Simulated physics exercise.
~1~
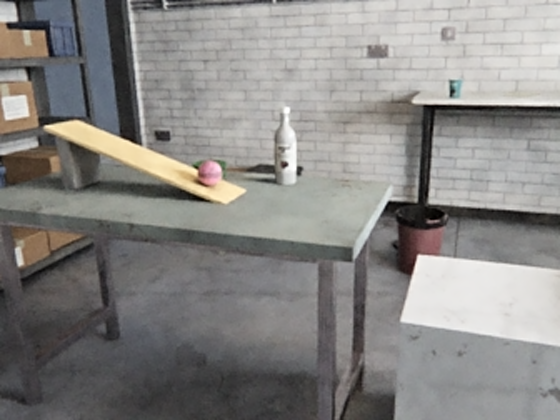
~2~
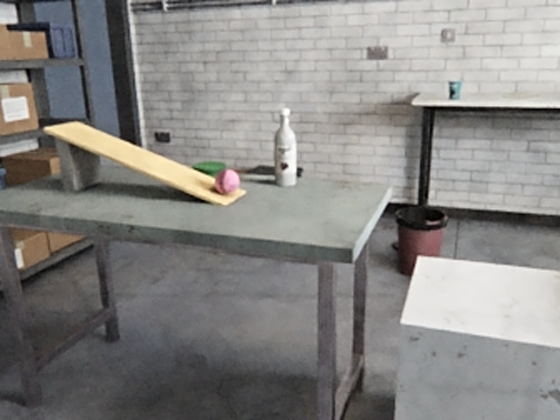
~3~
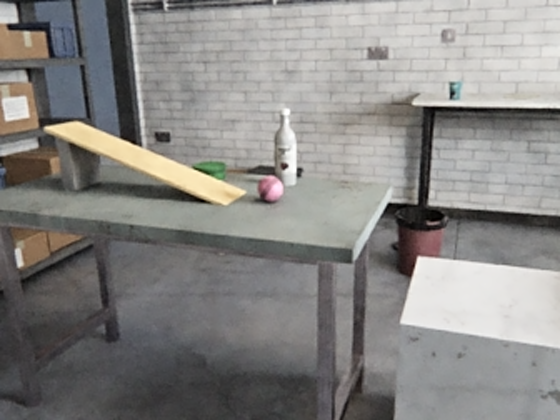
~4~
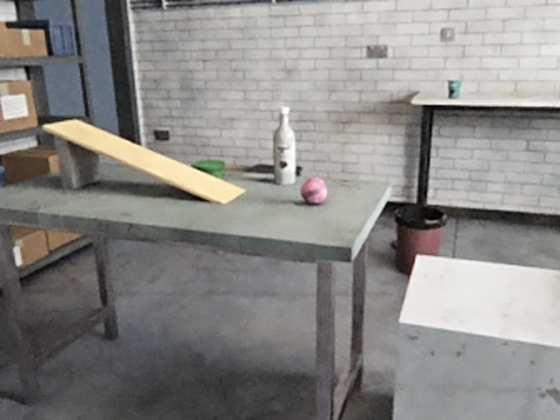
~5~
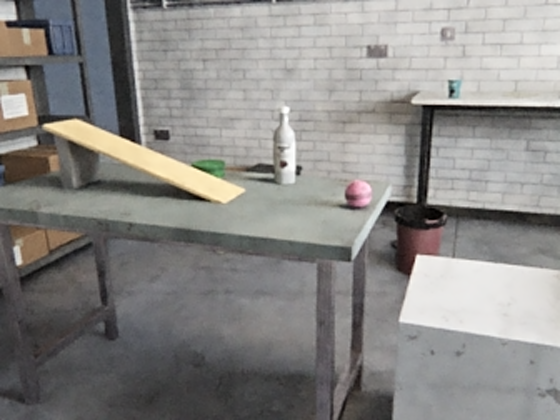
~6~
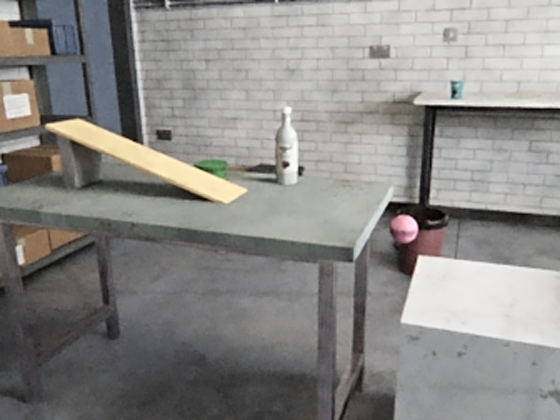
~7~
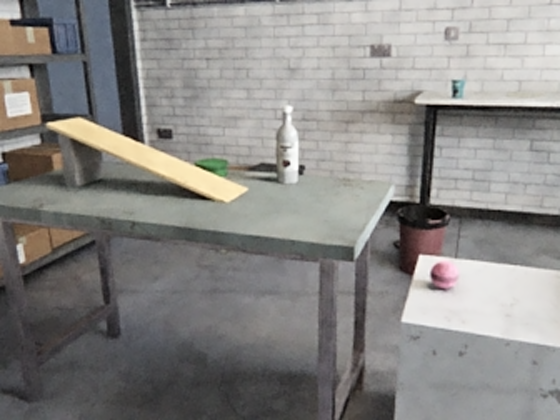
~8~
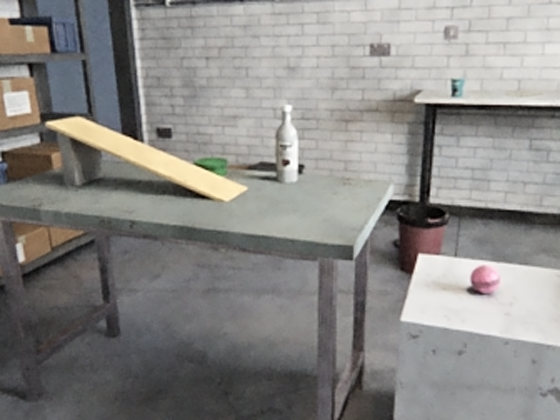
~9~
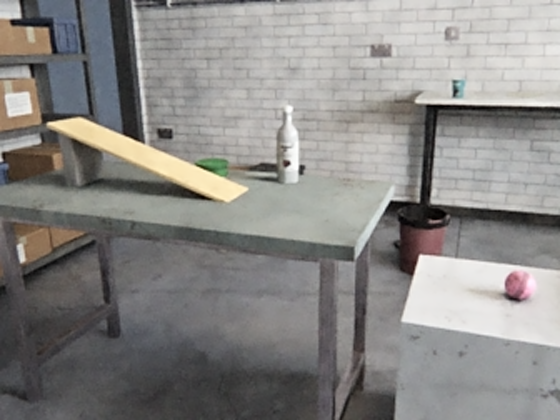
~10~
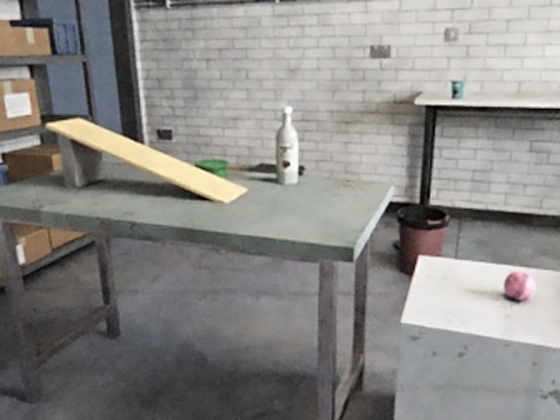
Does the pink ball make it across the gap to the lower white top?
Yes, the pink ball clears the gap after leaving the table and ends up resting on the lower white top.
A pink ball rolls down a fixed ramp and across a table, passing a white bottle and a green tub that stay put, then drops off the right edge, crosses a gap onto a lower white top, and rolls right before coming to rest there.
